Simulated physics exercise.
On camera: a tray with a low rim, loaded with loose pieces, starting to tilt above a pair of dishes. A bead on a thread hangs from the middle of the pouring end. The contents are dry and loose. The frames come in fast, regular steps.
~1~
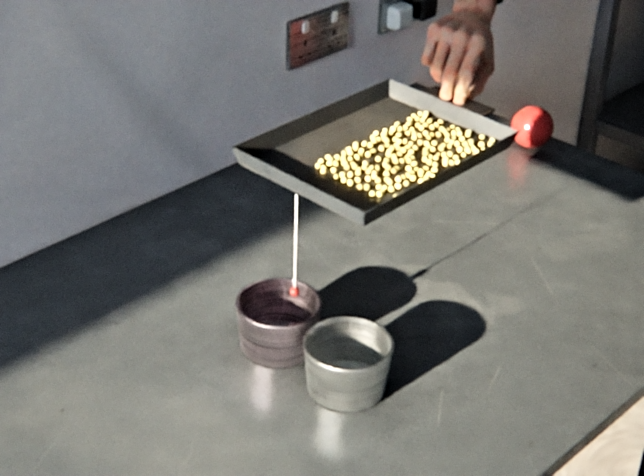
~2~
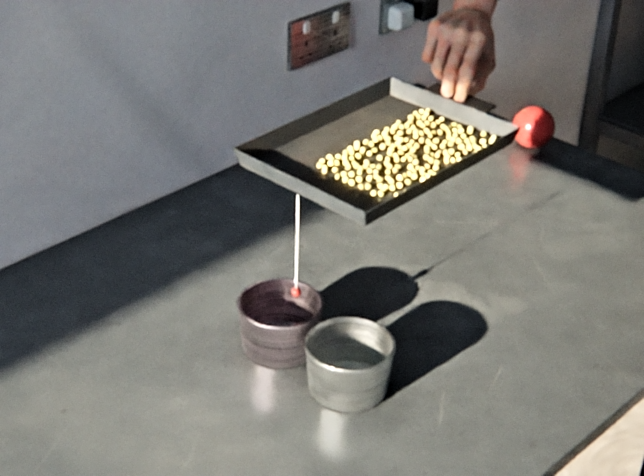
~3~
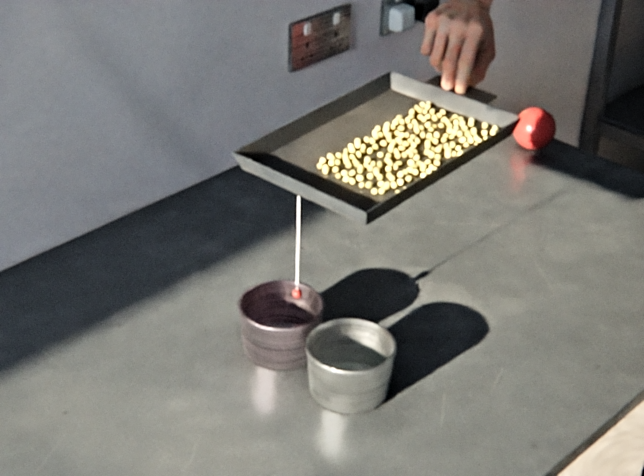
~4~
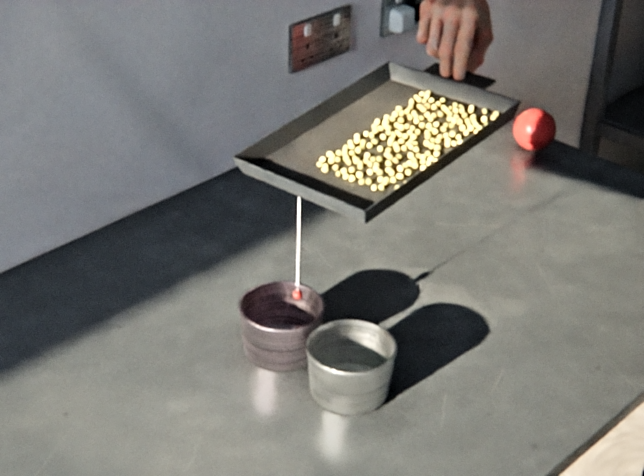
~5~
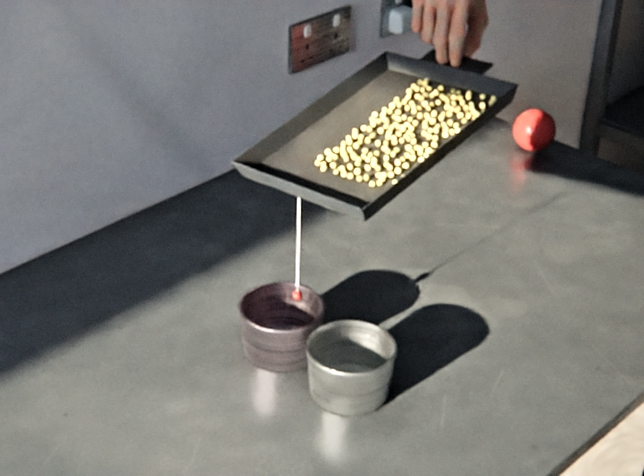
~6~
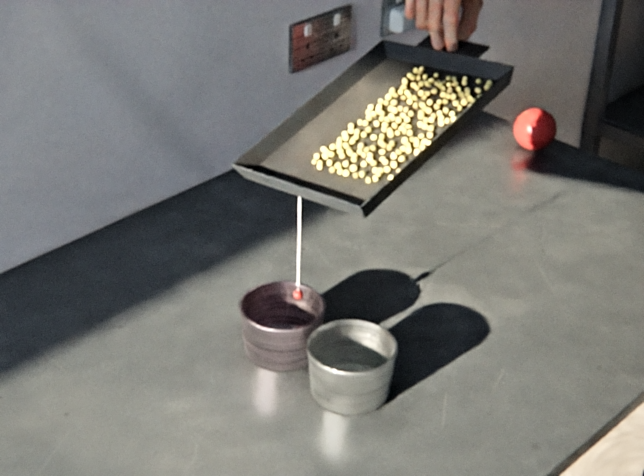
The clip opens on a hand holding a dark, low-rimmed tray of pale yellow beans level above two small dishes, a red bead hanging on a thread beneath it. The hand then steadily raises the far end, tilting the tray toward its lower left corner, while the beans stay bunched together.
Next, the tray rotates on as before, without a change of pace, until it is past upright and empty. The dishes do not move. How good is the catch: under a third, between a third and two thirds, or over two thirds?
Caught overall: Under a third.
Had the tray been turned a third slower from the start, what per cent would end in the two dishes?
Close to 0 per cent.
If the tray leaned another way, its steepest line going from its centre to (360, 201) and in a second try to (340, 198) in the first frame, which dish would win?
The first try: The right-hand dish. The second: The right-hand dish.
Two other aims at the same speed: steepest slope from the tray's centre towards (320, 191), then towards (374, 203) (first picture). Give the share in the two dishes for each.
First some 50, then 90 per cent.
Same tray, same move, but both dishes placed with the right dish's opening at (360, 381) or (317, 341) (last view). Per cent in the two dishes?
About 0 and 30 per cent.
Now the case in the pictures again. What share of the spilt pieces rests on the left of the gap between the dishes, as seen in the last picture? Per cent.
Near 100 %.
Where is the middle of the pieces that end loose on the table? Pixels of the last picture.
Roughly at (204, 319).
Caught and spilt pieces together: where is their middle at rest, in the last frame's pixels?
Roughly at (204, 319).
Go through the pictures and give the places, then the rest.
In the first frame, corners of the pouring end near (240, 147) and (364, 208), level; middle of the load near (404, 151), soya beans; left dish near (249, 336); right dish near (318, 379); bead on its thread near (295, 292).
In the second frame, corners of the pouring end near (241, 148) and (365, 208), level; middle of the load near (405, 149).
In the third frame, corners of the pouring end near (241, 152) and (365, 208), tipped barely, lowest at the left corner; middle of the load near (406, 144).
In the fourth frame, corners of the pouring end near (240, 156) and (364, 206), tipped a little, lowest at the left corner; middle of the load near (406, 137).
In the fifth frame, corners of the pouring end near (239, 160) and (362, 205), tipped a little, lowest at the left corner; middle of the load near (403, 128).
In the sixth frame, corners of the pouring end near (239, 163) and (360, 202), tipped clearly, lowest at the left corner; middle of the load near (399, 120); left dish near (253, 340); right dish near (322, 382).
Shortly afterwards, tray tipped steeply; the bulk on the tray; only a few outside both; near a quarter in the air.
Next, tray tipped right over; near a quarter on the tray; only a few in the left dish; near half outside both; near a quarter in the air.
Some moments later, tray tipped past a quarter turn; only a few in the left dish; all but a few outside both.
In the end, tray tipped past a quarter turn; none at all in the right dish; only a few in the left dish; all but a few outside both.
